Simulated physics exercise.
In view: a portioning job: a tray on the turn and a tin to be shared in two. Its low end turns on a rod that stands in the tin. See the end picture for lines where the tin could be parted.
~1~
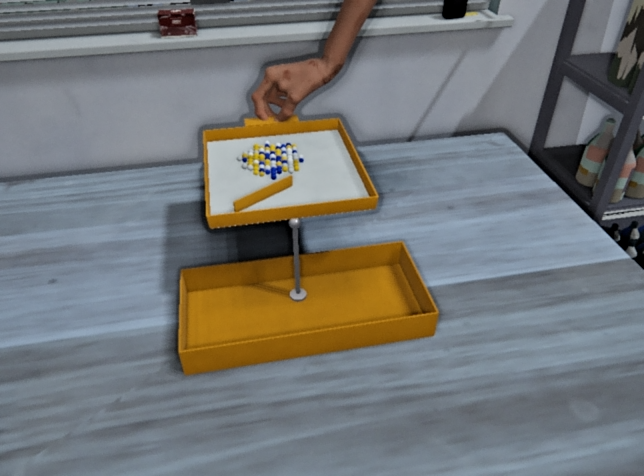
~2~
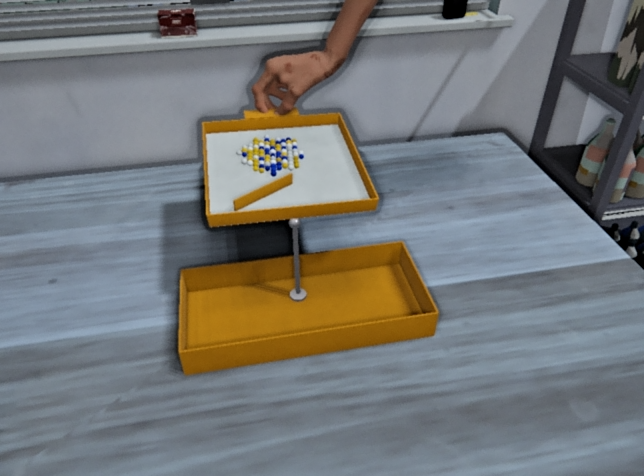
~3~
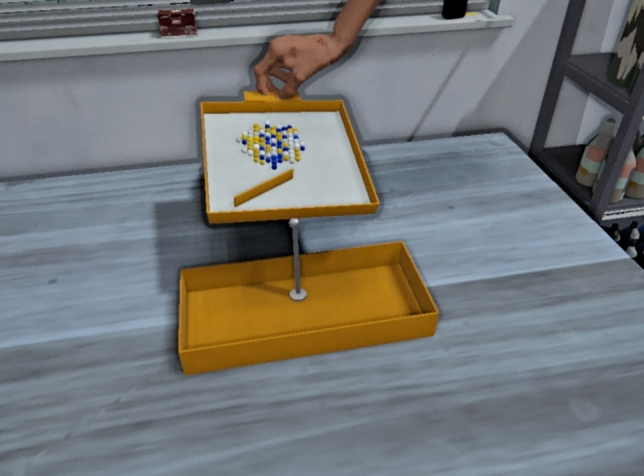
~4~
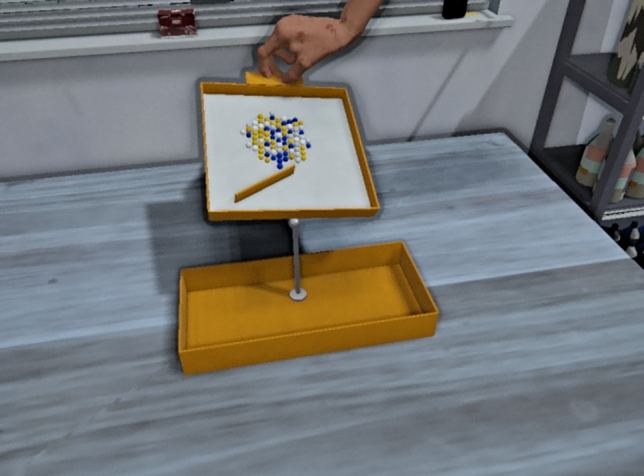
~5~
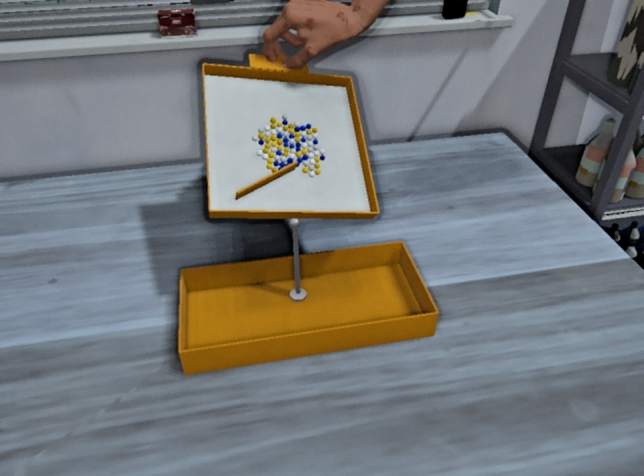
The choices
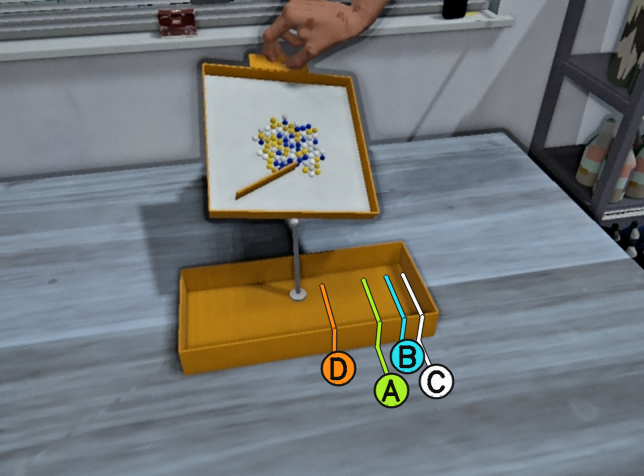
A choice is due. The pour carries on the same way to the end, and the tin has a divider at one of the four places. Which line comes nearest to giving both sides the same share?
It is A.
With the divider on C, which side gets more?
The left side.
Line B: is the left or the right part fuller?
More lands on the left.
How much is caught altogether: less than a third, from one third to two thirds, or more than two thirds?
About that: More than two thirds.
On the marked copy, line A crosses the front rim at (379, 322); line B crosses the front rim at (404, 318); line C crosses the front rim at (421, 315); line D crosses the front rim at (334, 328).
With A, of what is caught, roughly a third on the left of the divider, roughly two thirds on the right.
With B, of what is caught, almost all on the left of the divider, just a few on the right.
With C, of what is caught, almost all on the left of the divider, just a few on the right.
With D, of what is caught, about a tenth on the left of the divider, the larger part on the right.
